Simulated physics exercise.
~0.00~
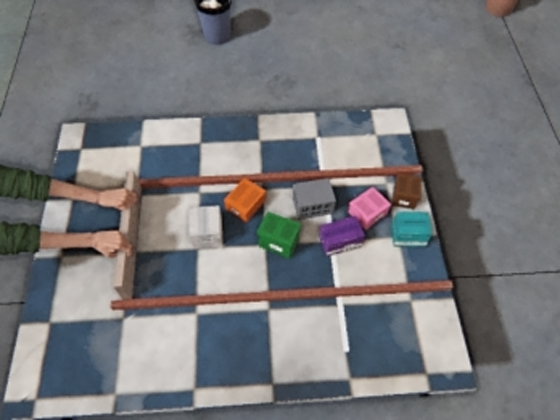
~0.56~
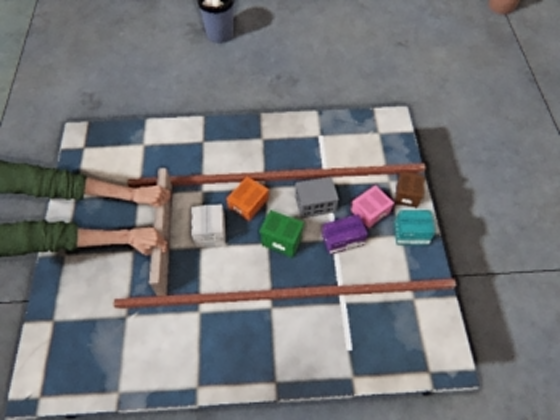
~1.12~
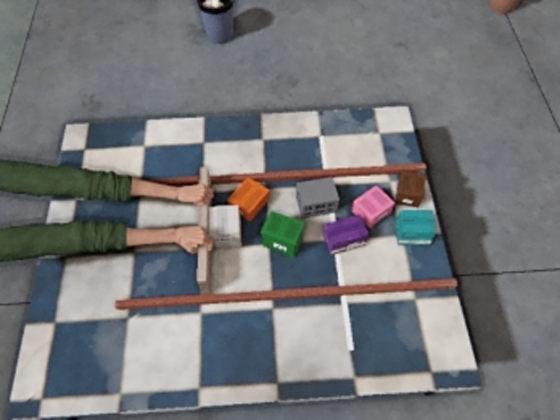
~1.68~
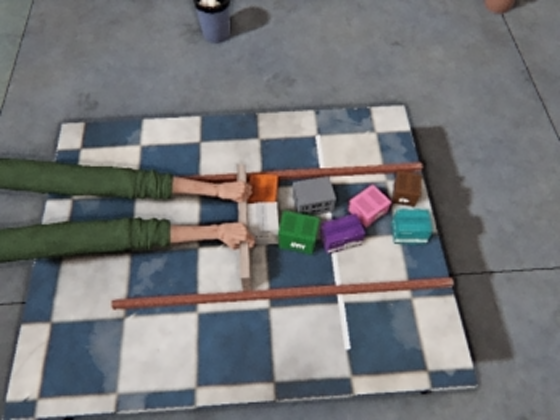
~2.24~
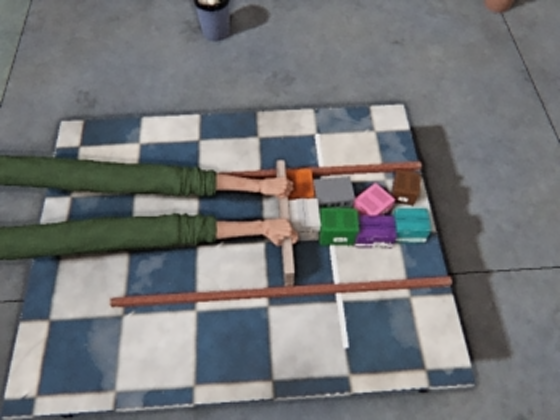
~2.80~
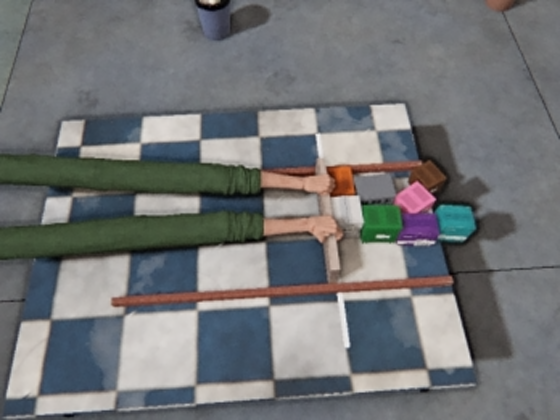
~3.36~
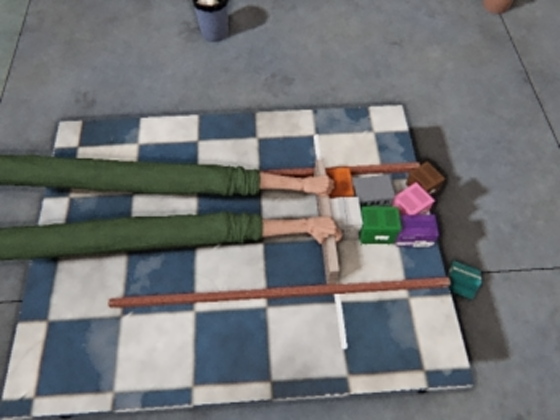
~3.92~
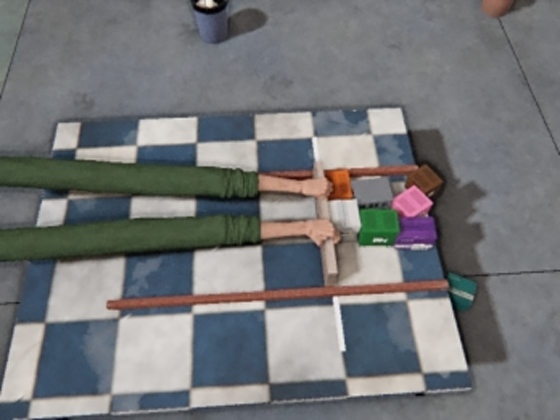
Two green-sleeved arms grip an upright plank at the left of a raised, blue-and-white checked deck, seen from above by a slightly swaying camera. Between two reddish rails lie scattered loads, with white, orange and green ones nearer the plank and grey, purple, pink, brown and turquoise ones towards the right edge. The hands push the plank rightward, meeting the white parcel first, then gathering the orange and green totes. The bunched loads slide together towards the drop until the plank stops at a pale strip. The turquoise parcel tips off the right edge and falls, while the others stay crowded at the brink.
